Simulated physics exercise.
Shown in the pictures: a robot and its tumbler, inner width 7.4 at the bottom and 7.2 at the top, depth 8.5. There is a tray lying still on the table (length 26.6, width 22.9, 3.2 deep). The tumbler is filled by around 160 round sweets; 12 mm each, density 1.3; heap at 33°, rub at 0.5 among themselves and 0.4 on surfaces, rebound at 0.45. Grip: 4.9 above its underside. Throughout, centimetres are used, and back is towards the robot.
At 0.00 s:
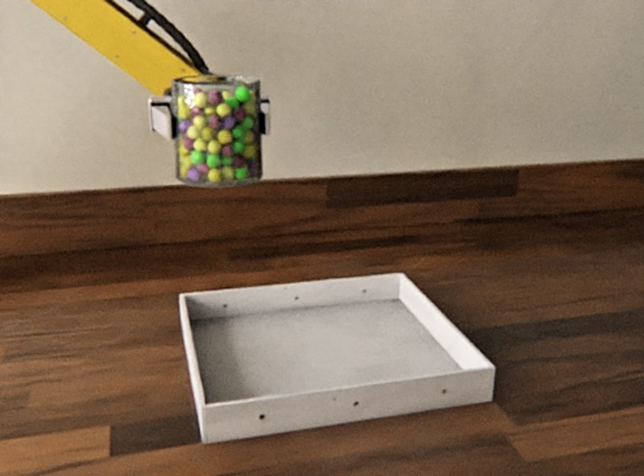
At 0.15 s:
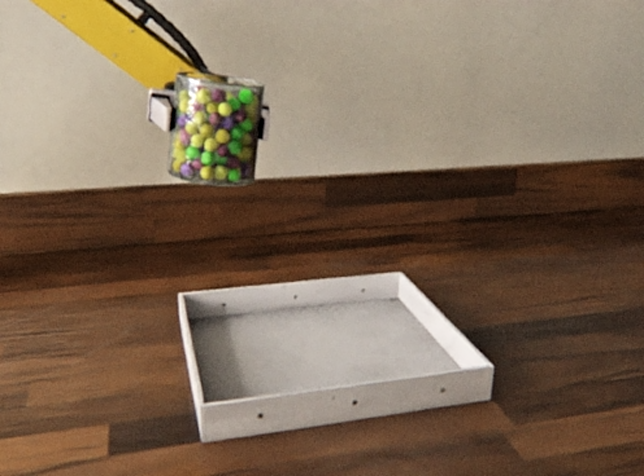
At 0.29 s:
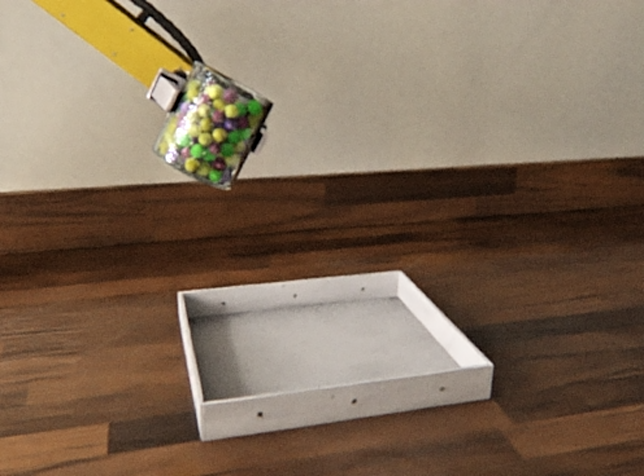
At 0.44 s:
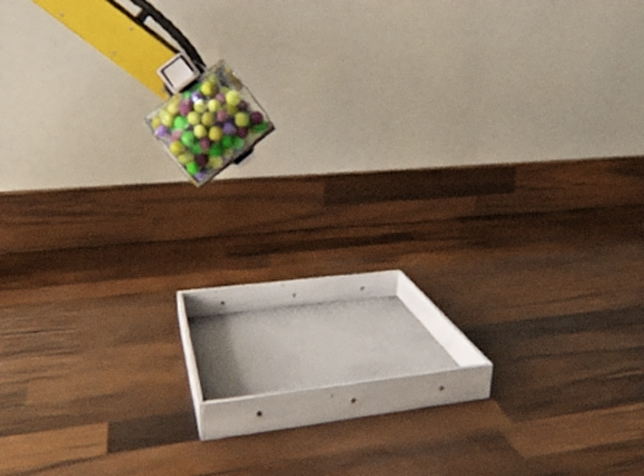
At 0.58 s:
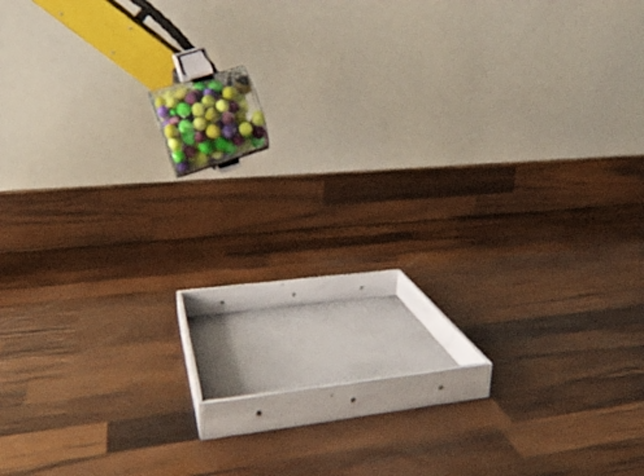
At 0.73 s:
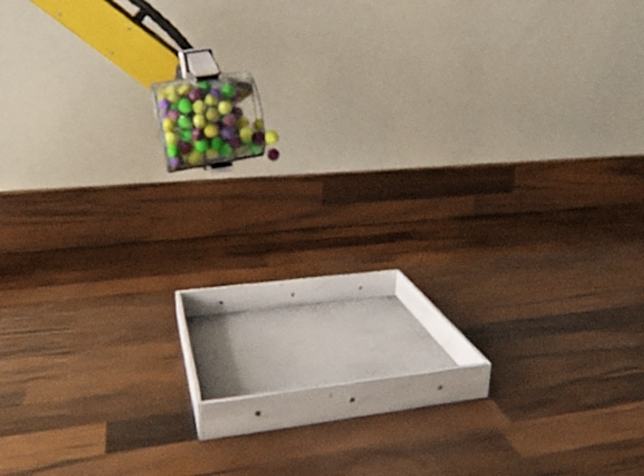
A clear tumbler filled with round yellow, green and purple sweets, held by a yellow robot arm above a white tray on a wooden table, tilts forward until nearly horizontal, and a couple of sweets emerge past its right-hand rim.
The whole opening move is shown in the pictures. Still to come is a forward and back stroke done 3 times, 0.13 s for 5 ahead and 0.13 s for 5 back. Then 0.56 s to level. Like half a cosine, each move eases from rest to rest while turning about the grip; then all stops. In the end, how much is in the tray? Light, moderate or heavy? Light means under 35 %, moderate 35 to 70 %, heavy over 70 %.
Heavy.
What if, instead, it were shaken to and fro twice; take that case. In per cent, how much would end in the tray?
About 80 %.
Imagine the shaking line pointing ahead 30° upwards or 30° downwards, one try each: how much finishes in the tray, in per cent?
Estimates, in order: 90 % then 65 %.
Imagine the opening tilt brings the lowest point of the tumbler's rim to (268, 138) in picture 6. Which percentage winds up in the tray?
Somewhere around 55 %.
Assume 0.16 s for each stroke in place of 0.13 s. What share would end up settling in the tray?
That would give around 75 per cent.
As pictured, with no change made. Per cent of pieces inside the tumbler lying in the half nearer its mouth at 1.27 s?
Around 65 per cent of it.
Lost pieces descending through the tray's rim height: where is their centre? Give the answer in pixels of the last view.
Their middle lies around (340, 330).
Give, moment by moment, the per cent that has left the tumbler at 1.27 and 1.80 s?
I'd put it near 75 percent first and near 90 percent later.
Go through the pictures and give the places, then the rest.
The first picture shows tumbler middle at (218, 131), level; upper third of the load around (216, 112), from x 185 to 255, top at y 95; 162 in the tumbler.
The second picture shows tumbler middle at (216, 130), tilted 8° forward; upper third of the load around (216, 111), from x 180 to 255, top at y 95.
The third picture shows tumbler middle at (213, 128), tilted 29° forward; upper third of the load around (210, 111), from x 165 to 255, top at y 90.
The fourth picture shows tumbler middle at (209, 125), tilted 54° forward; upper third of the load around (207, 108), from x 160 to 260, top at y 80.
The fifth picture shows tumbler middle at (208, 122), tilted 75° forward; upper third of the load around (200, 105), from x 160 to 260, top at y 85.
The sixth picture shows tumbler middle at (206, 121), tilted 83° forward; upper third of the load around (198, 105), from x 160 to 275, top at y 90; 162 in the tumbler.
By 1.27 s, tilted 83° forward, highest piece 25 above the table; 89 in the tray, 38 in the tumbler, 1 on the table or floor, 34 in flight or on a rim.
By 1.80 s, tilted 39° forward, highest piece 25 above the table; 141 in the tray, 20 in the tumbler, 1 on the table or floor.
By 2.27 s, level, highest piece 24 above the table; 141 in the tray, 20 in the tumbler, 1 on the table or floor.
By 3.32 s, level, highest piece 24 above the table; 141 in the tray, 20 in the tumbler, 1 on the table or floor.
Final count, 141 in the tray, 20 in the tumbler, 1 on the table or floor. That is 87 % in the tray.
